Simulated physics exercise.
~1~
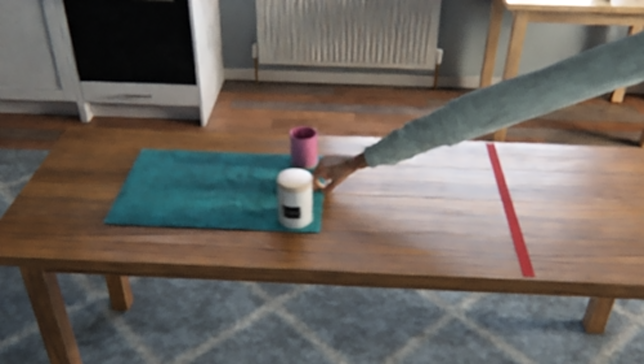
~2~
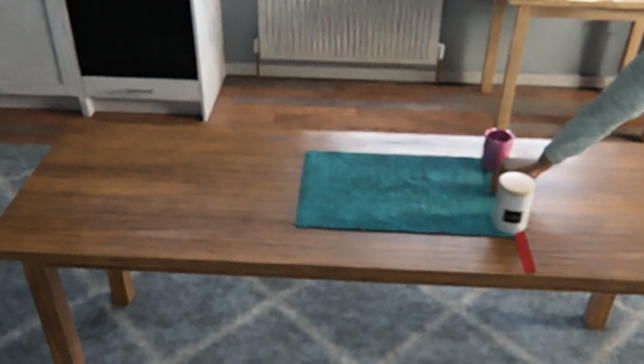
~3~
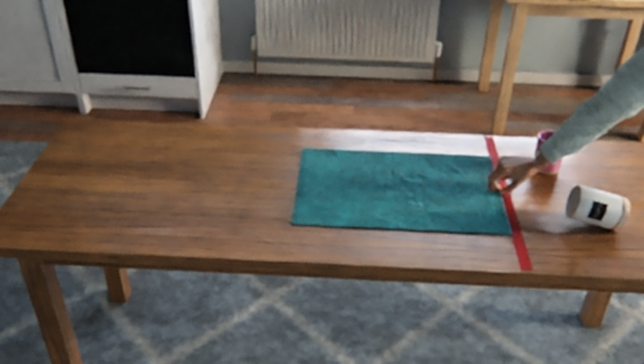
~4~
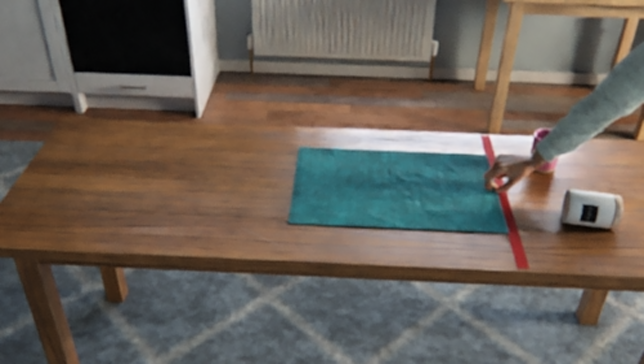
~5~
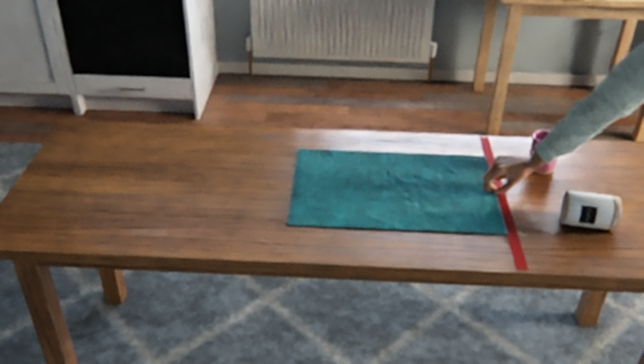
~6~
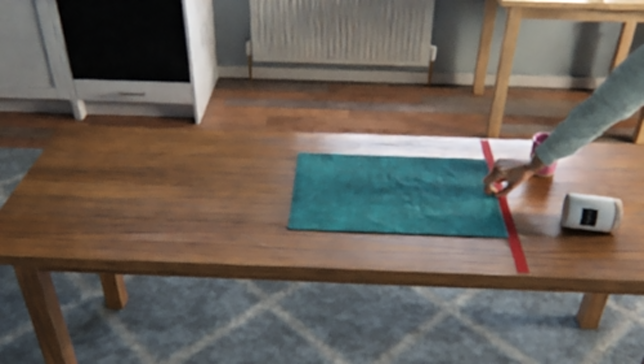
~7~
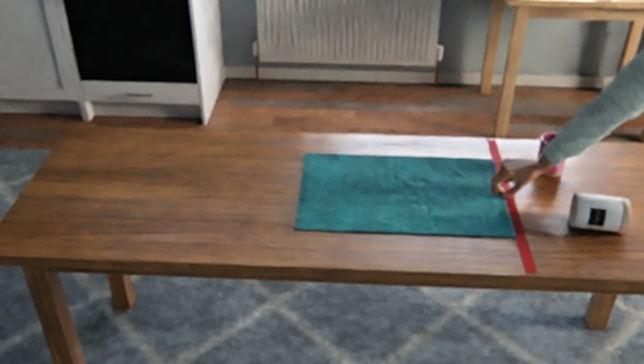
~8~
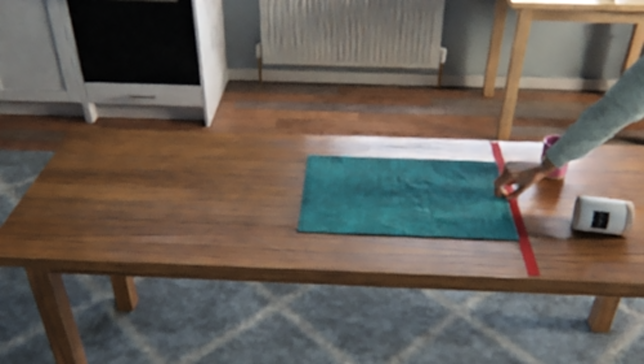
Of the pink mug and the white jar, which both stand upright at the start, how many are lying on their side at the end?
One of them is lying on its side, the white jar, while the pink mug is still upright.
